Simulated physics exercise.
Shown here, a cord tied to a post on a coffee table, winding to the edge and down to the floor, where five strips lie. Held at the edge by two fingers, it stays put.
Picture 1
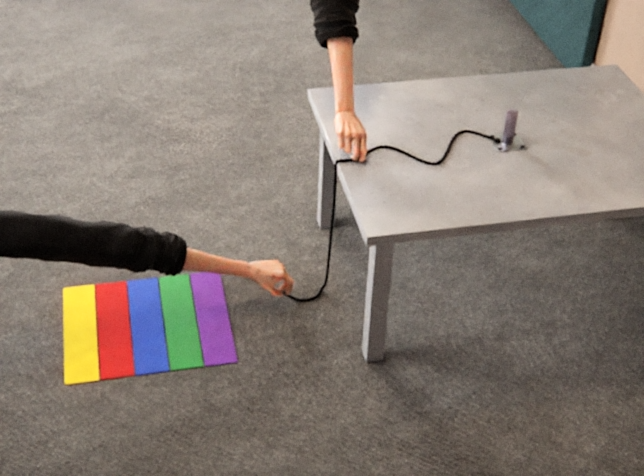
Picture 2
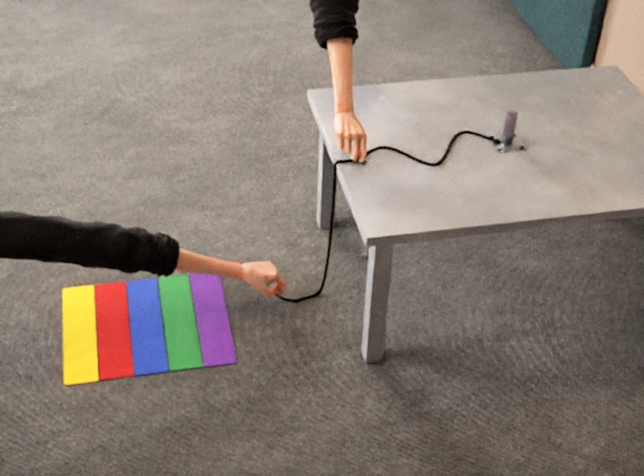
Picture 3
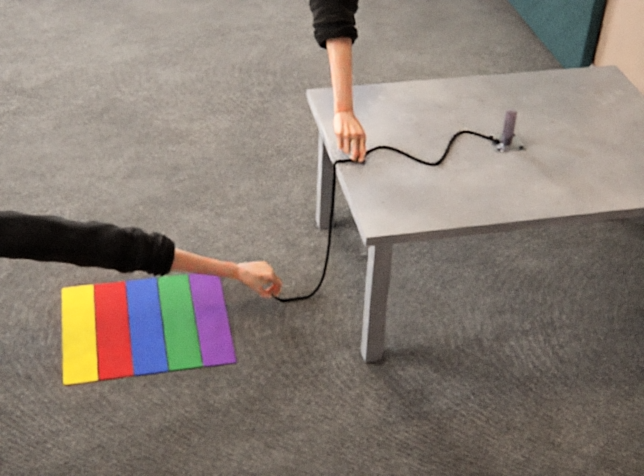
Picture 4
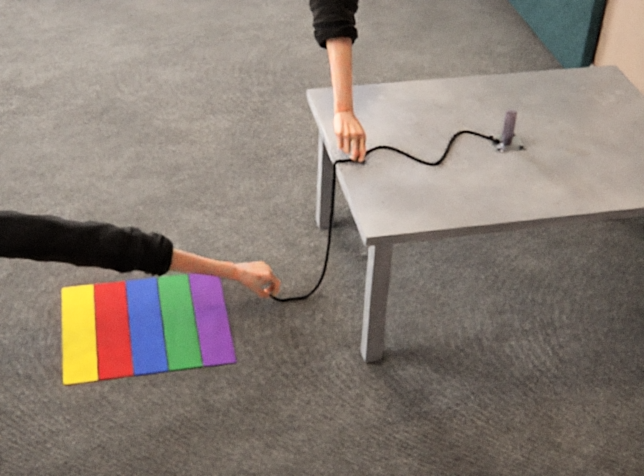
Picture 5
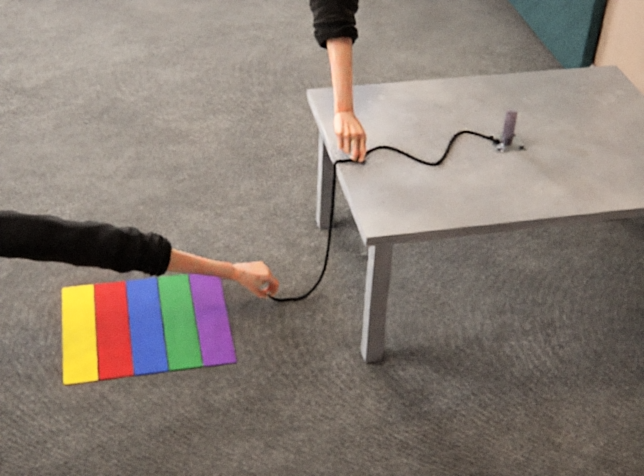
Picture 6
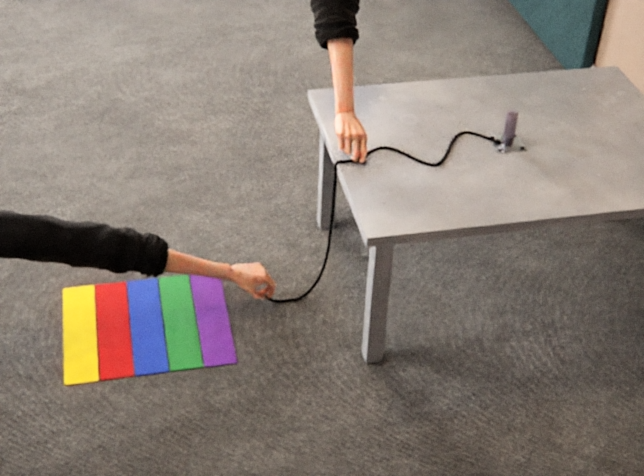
At a gray table, one hand pins a black cord while another draws its end slightly left.
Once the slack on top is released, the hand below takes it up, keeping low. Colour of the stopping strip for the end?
Red.
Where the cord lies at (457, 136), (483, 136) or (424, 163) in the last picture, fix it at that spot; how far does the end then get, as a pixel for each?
About (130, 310), (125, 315) and (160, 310).
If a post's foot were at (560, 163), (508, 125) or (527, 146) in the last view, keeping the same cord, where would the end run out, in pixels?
The places come out near (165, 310), (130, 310) and (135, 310).
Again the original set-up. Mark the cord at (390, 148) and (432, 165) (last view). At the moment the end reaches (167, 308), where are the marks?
To (344, 163) and (393, 158).
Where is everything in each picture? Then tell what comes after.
The first picture shows end (284, 293); purple (219, 346); green (185, 351); blue (151, 355); red (116, 359); yellow (81, 364).
The second picture shows end (277, 295); cord through (469, 132) (442, 161) (381, 147) (335, 178) (331, 231) (323, 282).
The third picture shows end (272, 295).
The fourth picture shows end (271, 295); cord through (468, 132) (441, 160) (380, 147) (334, 177) (330, 230) (319, 283).
The fifth picture shows end (269, 295).
The sixth picture shows end (266, 296); cord through (469, 133) (442, 161) (381, 148) (335, 178) (330, 231) (314, 285).
A little later, end near (167, 308); over green.
Next, end near (133, 312); over blue.
When it is tight, end near (113, 314); over red. It gets as far as the red strip.
